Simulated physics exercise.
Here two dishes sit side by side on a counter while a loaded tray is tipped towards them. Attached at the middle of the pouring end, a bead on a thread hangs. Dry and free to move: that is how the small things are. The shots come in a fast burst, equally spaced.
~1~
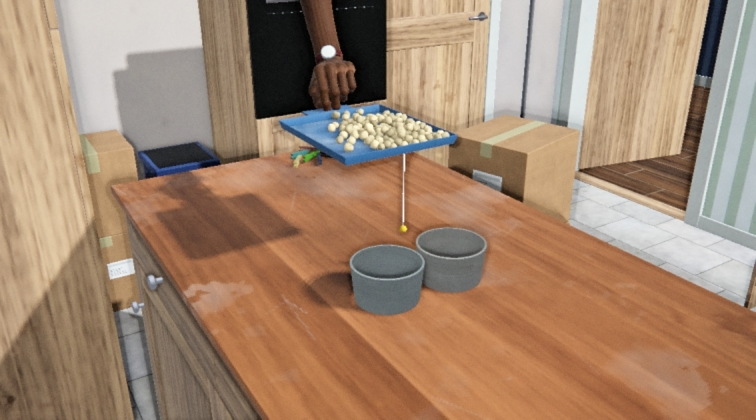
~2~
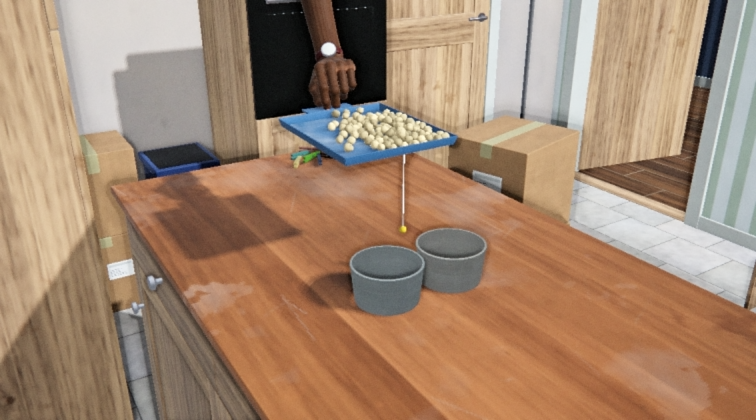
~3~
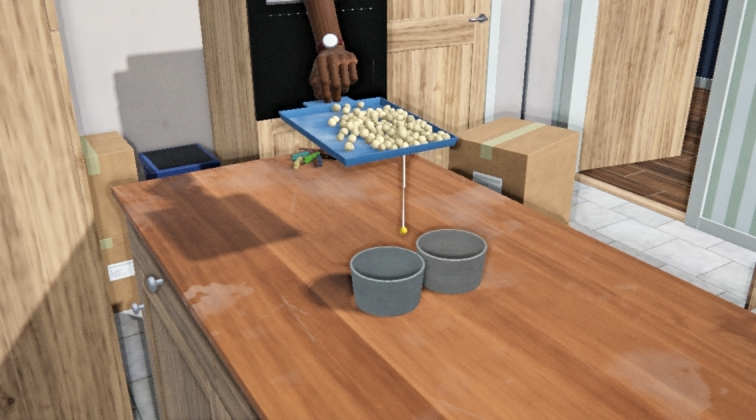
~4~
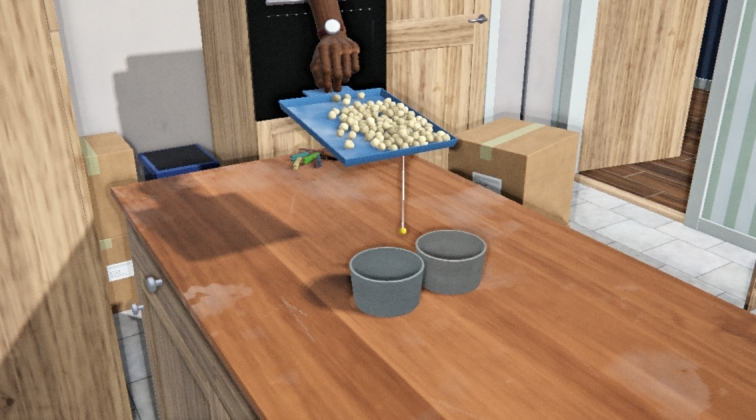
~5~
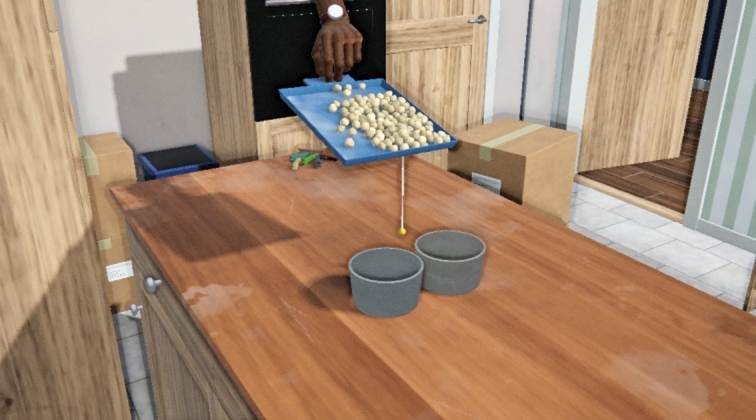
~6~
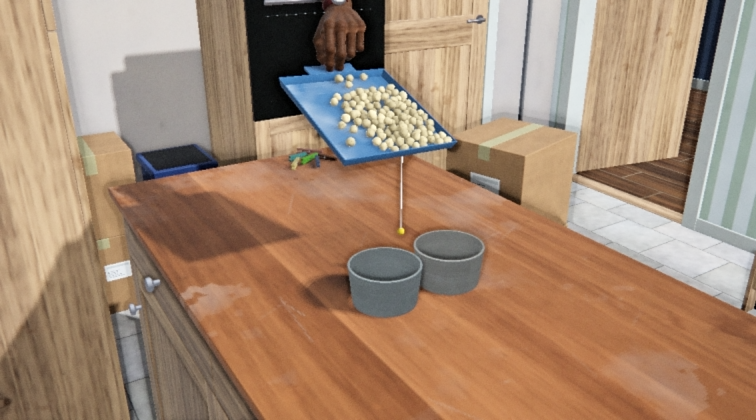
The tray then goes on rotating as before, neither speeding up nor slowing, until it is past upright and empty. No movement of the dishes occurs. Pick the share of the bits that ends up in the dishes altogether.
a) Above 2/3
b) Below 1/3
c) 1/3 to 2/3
Above 2/3.
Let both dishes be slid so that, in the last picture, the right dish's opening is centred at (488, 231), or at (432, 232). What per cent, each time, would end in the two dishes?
Roughly 60 per cent, then roughly 20 per cent.
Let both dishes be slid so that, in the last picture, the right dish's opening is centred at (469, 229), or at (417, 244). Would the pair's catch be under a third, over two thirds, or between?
Where the dishes stand first, the middle third; where they stand second, the middle third.
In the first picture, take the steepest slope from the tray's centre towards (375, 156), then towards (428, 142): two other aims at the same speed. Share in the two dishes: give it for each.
70 and 30 per cent, in that order.
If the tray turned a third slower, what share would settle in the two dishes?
Close to 80 in a hundred.
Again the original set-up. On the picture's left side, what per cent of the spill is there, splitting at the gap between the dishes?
Close to 30 in a hundred.
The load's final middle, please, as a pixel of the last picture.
Roughly pixel (437, 277).
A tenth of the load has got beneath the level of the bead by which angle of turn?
Approx. 80° from level.
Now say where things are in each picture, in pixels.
The first frame shows corners of the pouring end near (346, 156) and (454, 135), level; middle of the load near (386, 128), macadamia nuts; left dish near (407, 292); right dish near (472, 270); bead on its thread near (403, 229).
The second frame shows corners of the pouring end near (346, 157) and (454, 136), level; middle of the load near (386, 127).
The third frame shows corners of the pouring end near (347, 158) and (455, 137), tipped barely, level across its low end; middle of the load near (387, 125).
The fourth frame shows corners of the pouring end near (347, 158) and (455, 138), tipped a little, level across its low end; middle of the load near (387, 122).
The fifth frame shows corners of the pouring end near (347, 158) and (455, 140), tipped clearly, level across its low end; middle of the load near (388, 118).
The sixth frame shows corners of the pouring end near (346, 158) and (454, 140), tipped clearly, level across its low end; middle of the load near (389, 116), a little on the move; left dish near (405, 294); right dish near (470, 273).
Shortly afterwards, tray tipped steeply; all but a few on the tray; only a few in the left dish; only a few in the right dish; a little in the air.
Next, tray tipped past a quarter turn; a little on the tray; near a quarter in the left dish; near a third in the right dish; a little outside both; near a third in the air.
Some moments later, tray tipped past a quarter turn; near a third in the left dish; near half in the right dish; near a quarter outside both.
In the end, tray tipped past a quarter turn; near a third in the left dish; near half in the right dish; near a quarter outside both.
